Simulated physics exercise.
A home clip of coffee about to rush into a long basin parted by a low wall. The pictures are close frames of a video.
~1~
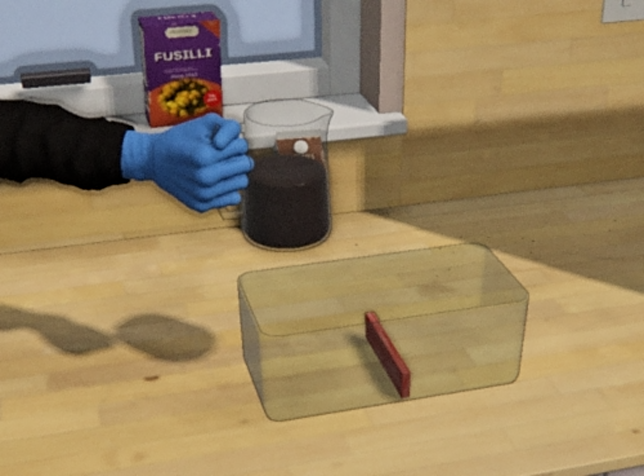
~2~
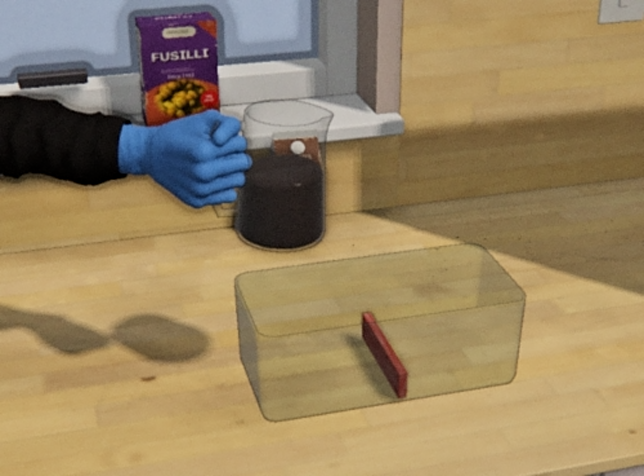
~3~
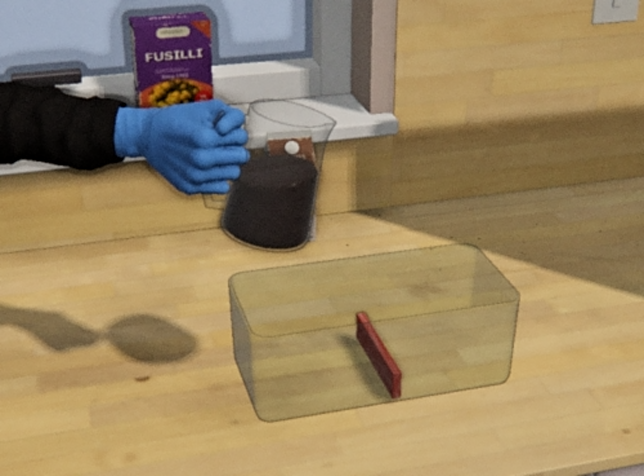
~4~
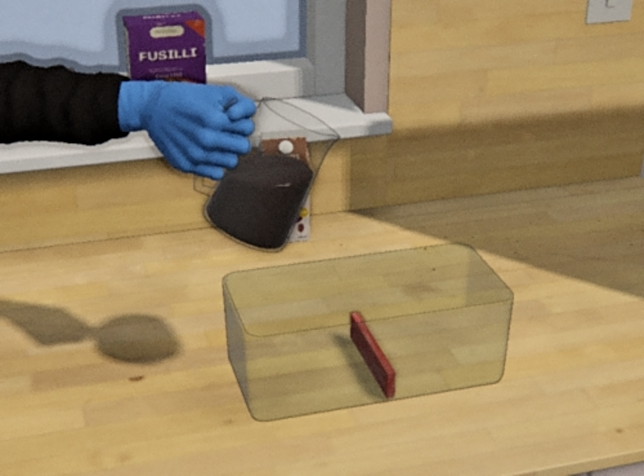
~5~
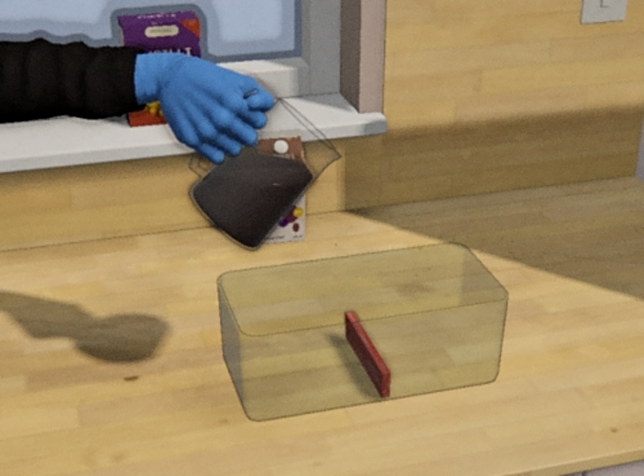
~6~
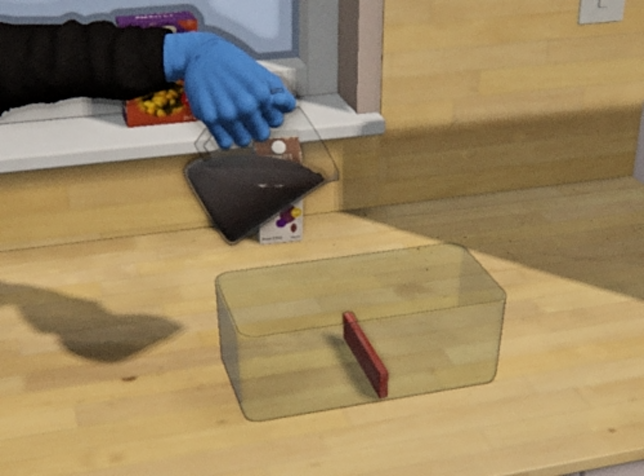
The video shows a blue-gloved hand holding a clear pitcher of dark coffee above a wooden counter and tilting it steadily rightward, while a long, see-through basin with a low red dividing wall sits in front.
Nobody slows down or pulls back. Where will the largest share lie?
The right part.
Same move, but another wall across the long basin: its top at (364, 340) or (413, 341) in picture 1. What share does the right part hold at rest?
About 90 and 60 per cent.
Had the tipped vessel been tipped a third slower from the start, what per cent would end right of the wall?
Some 90 per cent.
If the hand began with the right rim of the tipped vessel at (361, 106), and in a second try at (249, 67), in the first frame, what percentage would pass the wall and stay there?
First some 85, then 10 per cent.
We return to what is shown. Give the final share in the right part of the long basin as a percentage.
About 90 per cent.
A moment on, the tilt is 102° and 73 per cent is still to pour, 0 is left of the wall and 3 right of it.
Next, the tilt is 103° and 34 per cent is still to pour, 0 is left of the wall and 41 right of it.
Then the tilt is 103° and 14 per cent is still to pour, 3 is left of the wall and 68 right of it.
Later the tilt is 103° and 5 per cent is still to pour, 5 is left of the wall and 84 right of it.
Finally, 8 per cent lies left of the wall, 90 right of it and 2 outside.
